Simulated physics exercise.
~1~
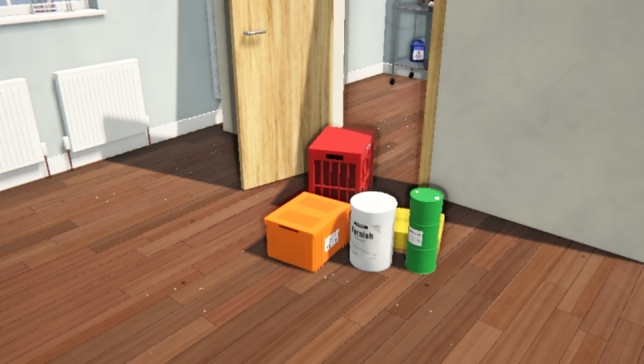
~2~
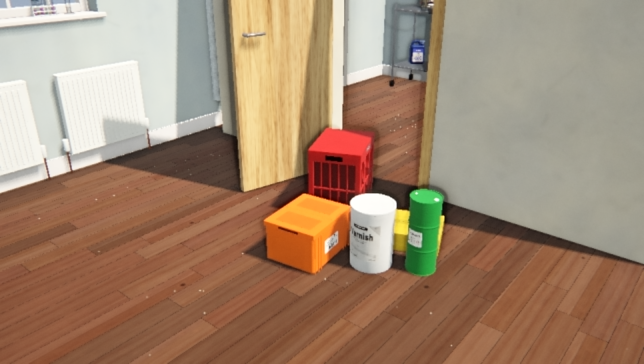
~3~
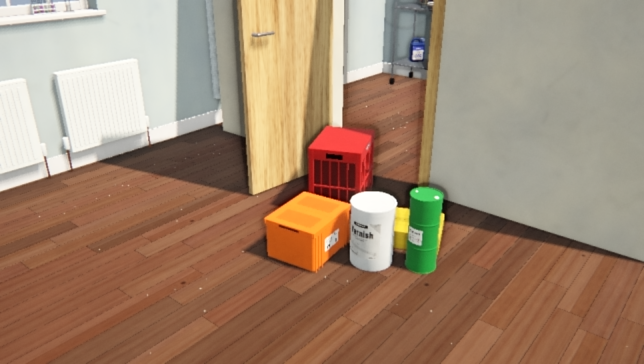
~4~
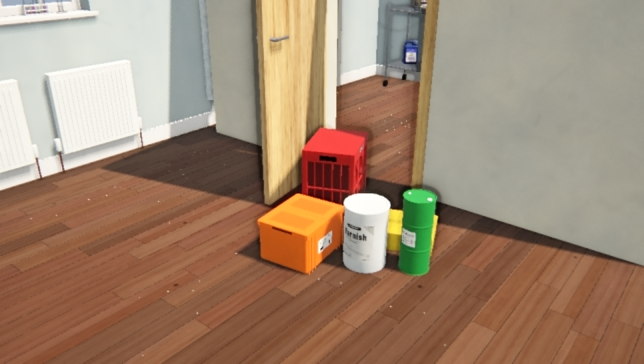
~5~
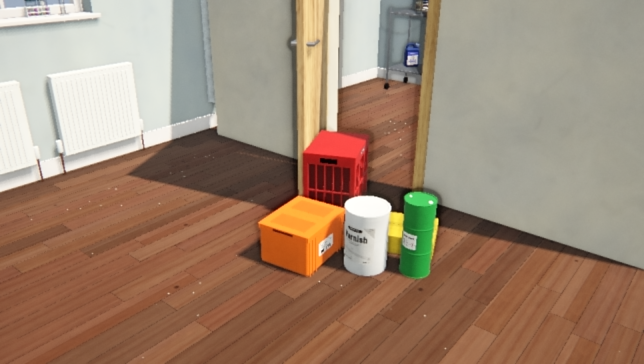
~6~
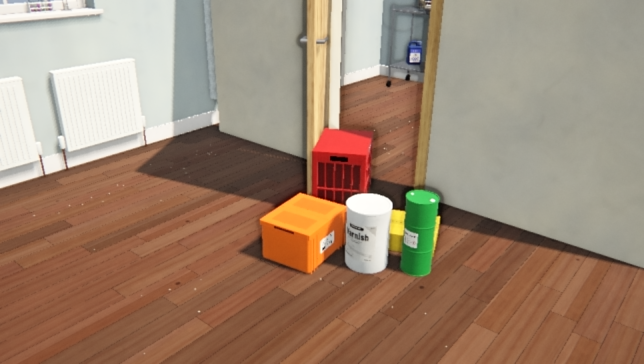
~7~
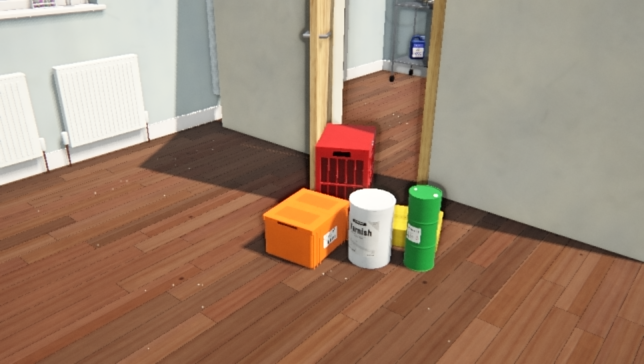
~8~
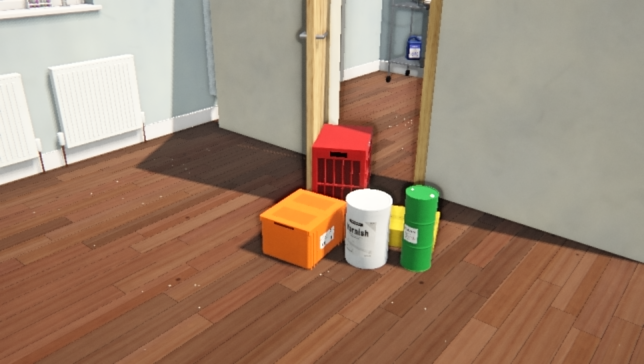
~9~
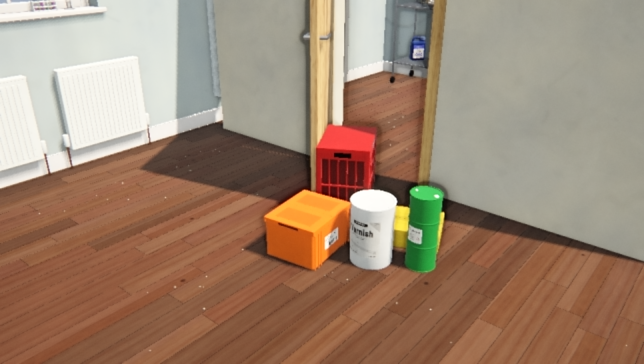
A wooden door swings partway towards its frame and stops beside a red crate, still open.
